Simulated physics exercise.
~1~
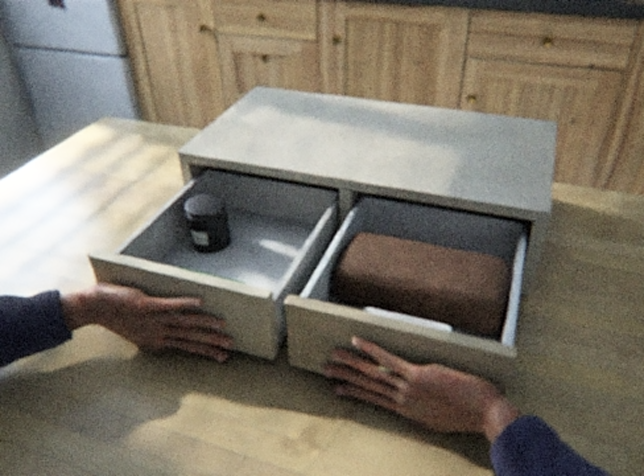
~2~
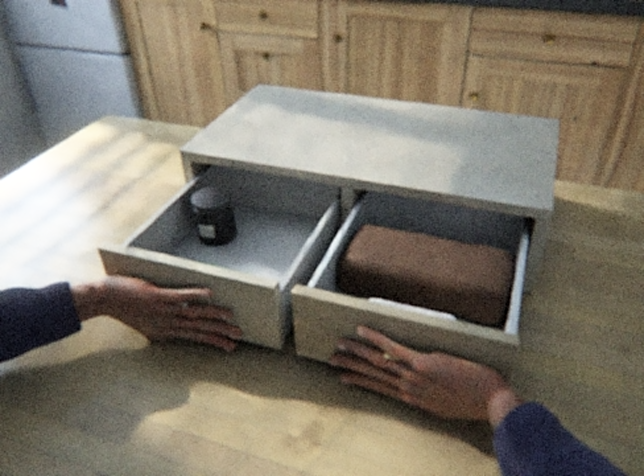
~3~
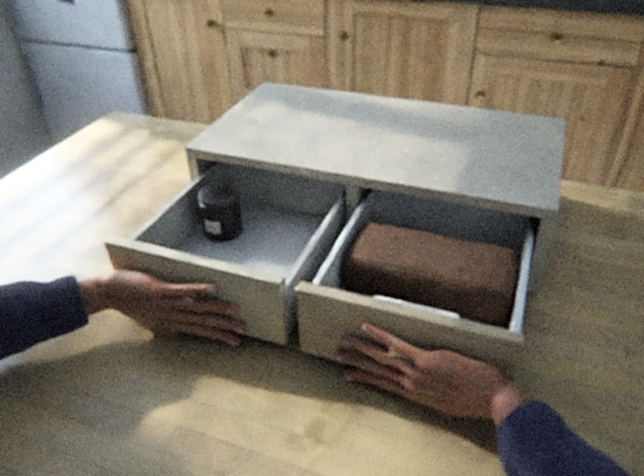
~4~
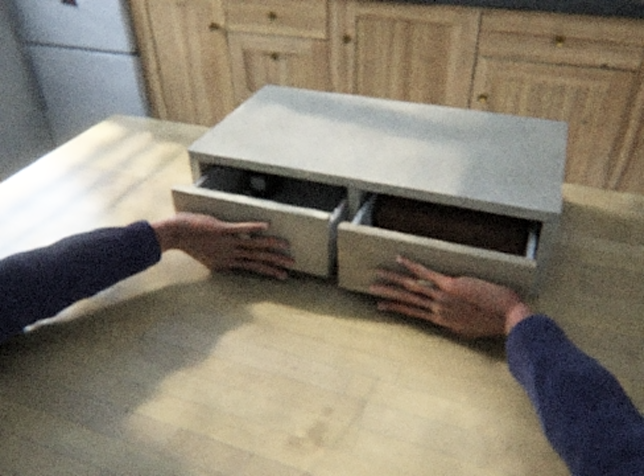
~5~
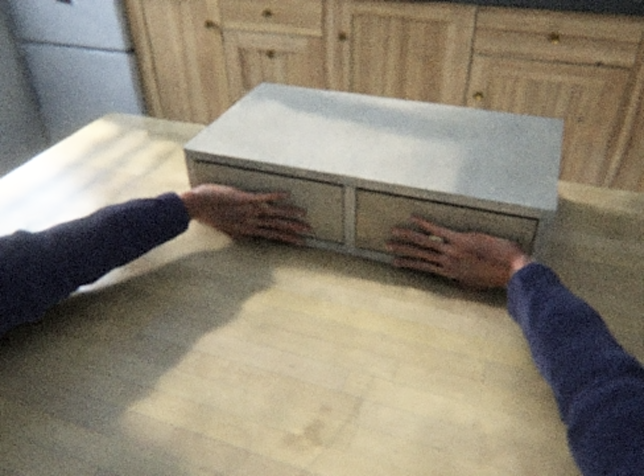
Two hands pushing a pair of open drawers, one holding a dark jar and one a brown loaf, fully shut.
